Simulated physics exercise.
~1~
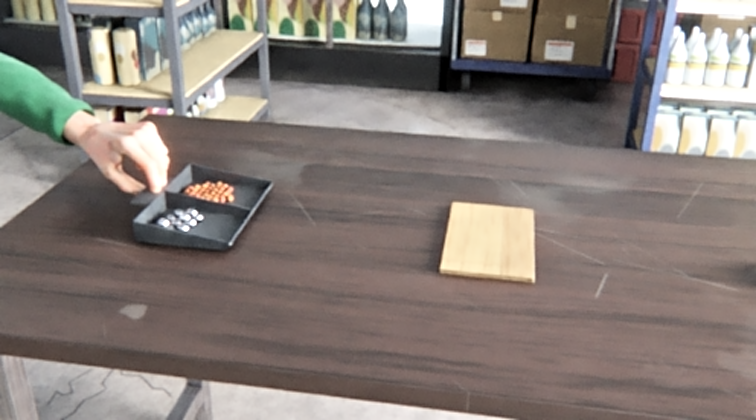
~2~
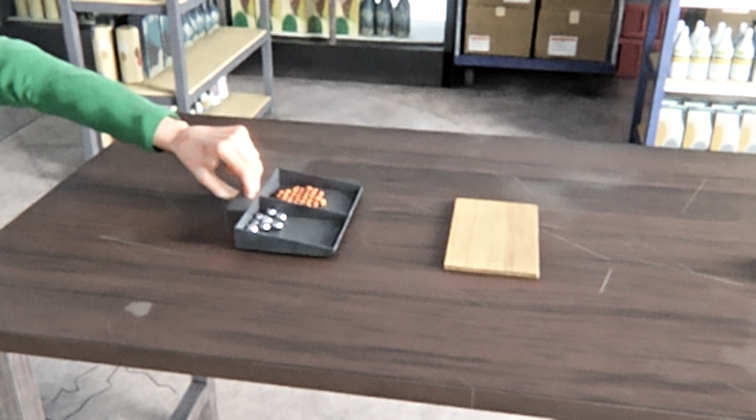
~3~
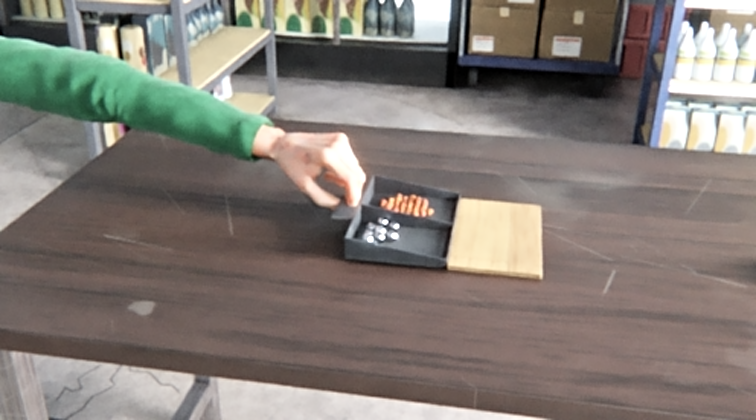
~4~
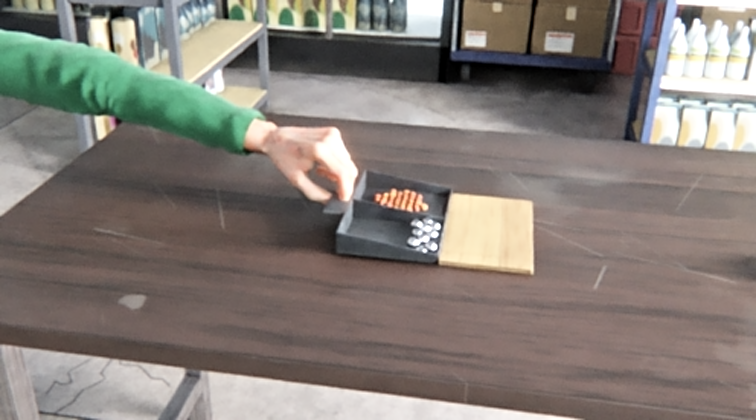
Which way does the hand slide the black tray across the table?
The tray slides to the right, toward the light wooden board.
